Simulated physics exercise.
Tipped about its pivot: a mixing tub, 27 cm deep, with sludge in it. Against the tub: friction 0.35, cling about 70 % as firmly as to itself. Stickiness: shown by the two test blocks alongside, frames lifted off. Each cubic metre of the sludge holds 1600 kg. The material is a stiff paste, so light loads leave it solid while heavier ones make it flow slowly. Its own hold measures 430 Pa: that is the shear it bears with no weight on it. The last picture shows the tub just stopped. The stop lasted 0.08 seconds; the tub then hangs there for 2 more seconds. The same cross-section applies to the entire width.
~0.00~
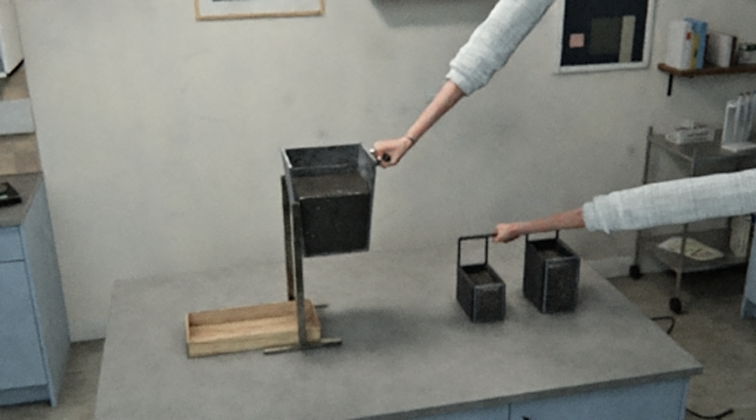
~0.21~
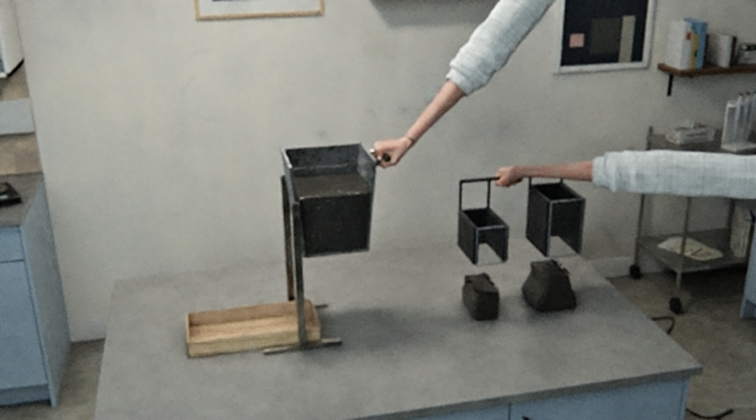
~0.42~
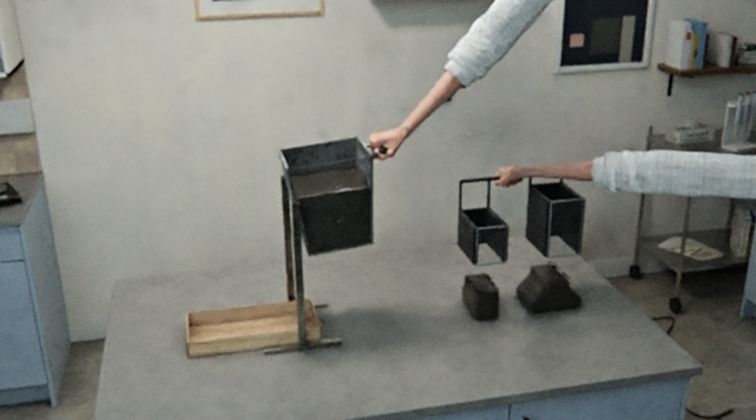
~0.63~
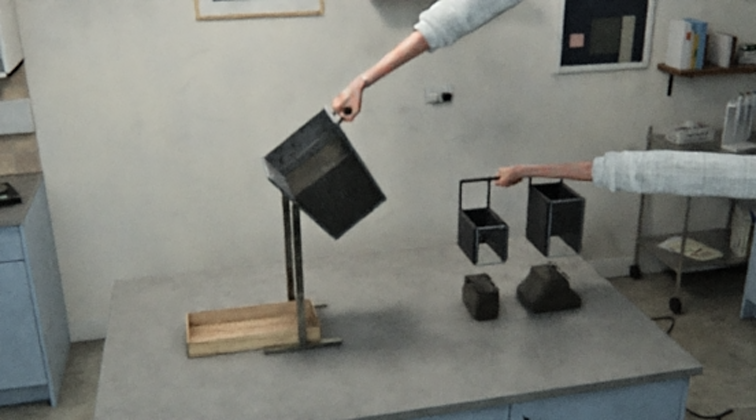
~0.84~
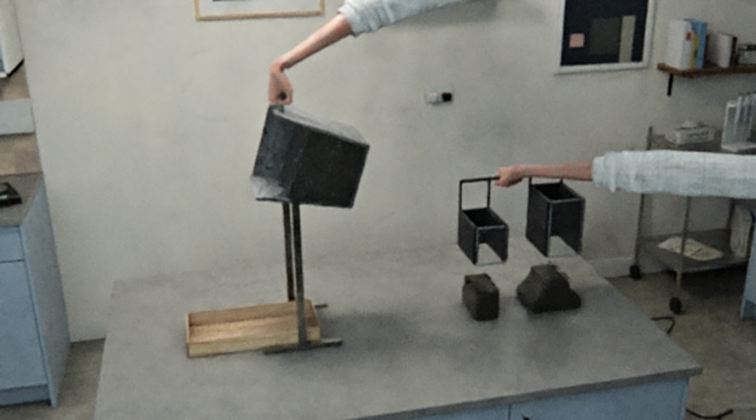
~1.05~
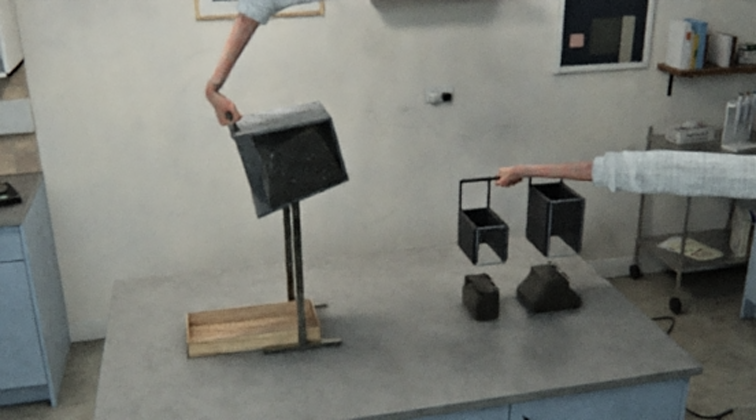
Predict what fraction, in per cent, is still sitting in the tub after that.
Near 0 % is still in the tub.
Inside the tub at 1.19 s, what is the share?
Around 80 per cent.
After 1.19 s, the tub is at 103 degrees and holds 78 %.
After 1.36 s, the tub is at 103 degrees and holds 39 %.
After 1.53 s, the tub is at 103 degrees and holds 26 %.
After 1.70 s, the tub is at 103 degrees and holds 15 %.
After 3.05 s, the tub is at 103 degrees and holds 0 %.
